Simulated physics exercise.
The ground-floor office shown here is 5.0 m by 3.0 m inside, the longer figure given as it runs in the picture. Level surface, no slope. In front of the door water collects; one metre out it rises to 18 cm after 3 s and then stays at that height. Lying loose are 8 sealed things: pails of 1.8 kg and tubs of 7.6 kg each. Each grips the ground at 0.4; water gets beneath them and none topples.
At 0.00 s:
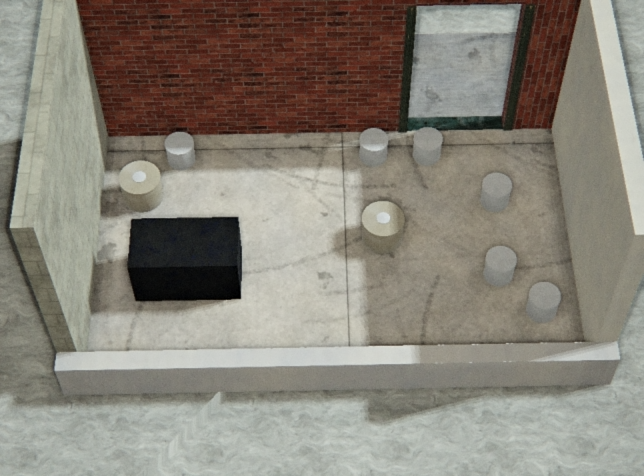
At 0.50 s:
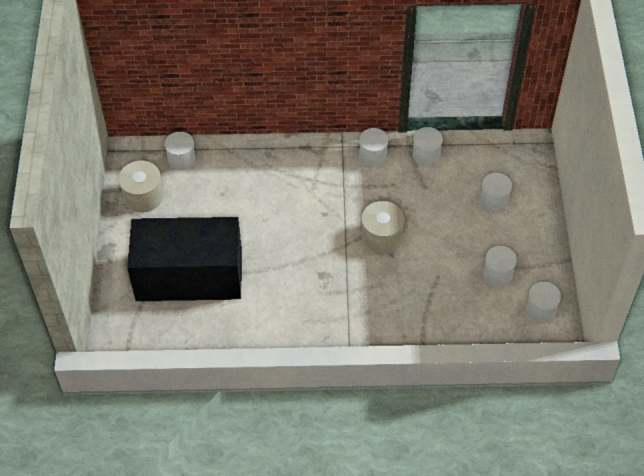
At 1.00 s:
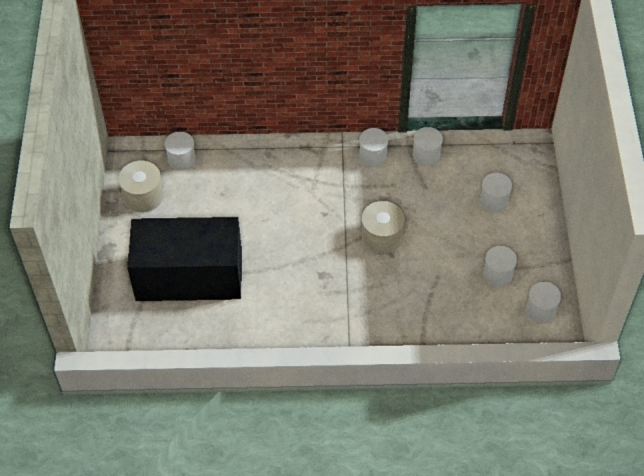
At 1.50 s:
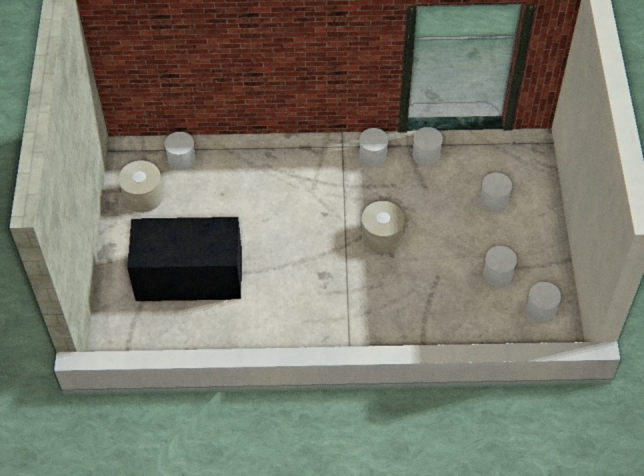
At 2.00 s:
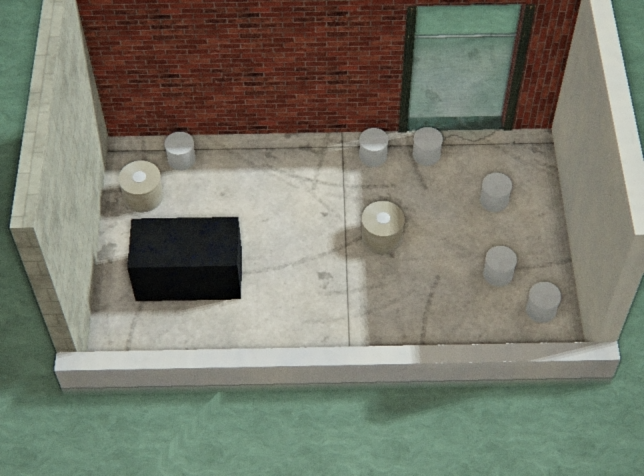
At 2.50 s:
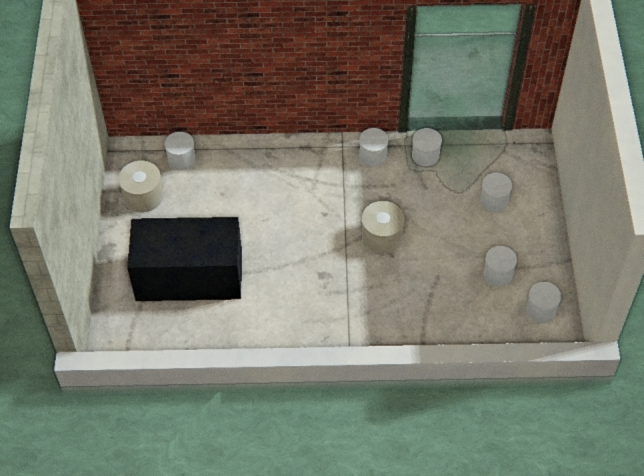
Greenish water spreads over the pale ground around a small open-topped room with a red brick back wall, seen from high above by a still camera. A black box sits left of centre on the stained floor, with two cream tubs and six grey pails around it. Water rises behind the glassy doorway at back right, then a thin puddle creeps inside, and the nearest pail barely shifts.
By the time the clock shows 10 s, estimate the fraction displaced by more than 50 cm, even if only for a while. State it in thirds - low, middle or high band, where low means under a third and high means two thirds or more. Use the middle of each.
Middle band.
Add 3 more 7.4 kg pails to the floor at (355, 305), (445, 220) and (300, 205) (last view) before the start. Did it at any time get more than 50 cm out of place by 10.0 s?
Result by item, in order: Inside the cutoff, beyond the cutoff, inside the cutoff.
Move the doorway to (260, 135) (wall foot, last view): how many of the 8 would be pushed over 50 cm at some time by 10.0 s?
Result: 4.
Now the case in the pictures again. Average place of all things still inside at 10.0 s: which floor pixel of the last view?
Around (279, 235).
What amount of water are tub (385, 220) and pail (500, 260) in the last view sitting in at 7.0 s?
Close to 5 and 10 centimetres.
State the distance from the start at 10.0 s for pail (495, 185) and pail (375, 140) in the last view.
The first is 120 cm from its start, the second 0 cm.
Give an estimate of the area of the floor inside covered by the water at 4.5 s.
Somewhere about 7.0 m2, give or take.
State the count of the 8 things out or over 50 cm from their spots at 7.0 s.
The number comes to 5.
After 3.5 s 2 of 8 are over 50 cm from their spots; 0 afloat.
After 4.5 s 3 of 8 are over 50 cm from their spots; 1 afloat.
After 7.0 s 5 of 8 are over 50 cm from their spots; 3 afloat.
After 10.0 s 5 of 8 are over 50 cm from their spots, and 5 have been at some point; 5 afloat.
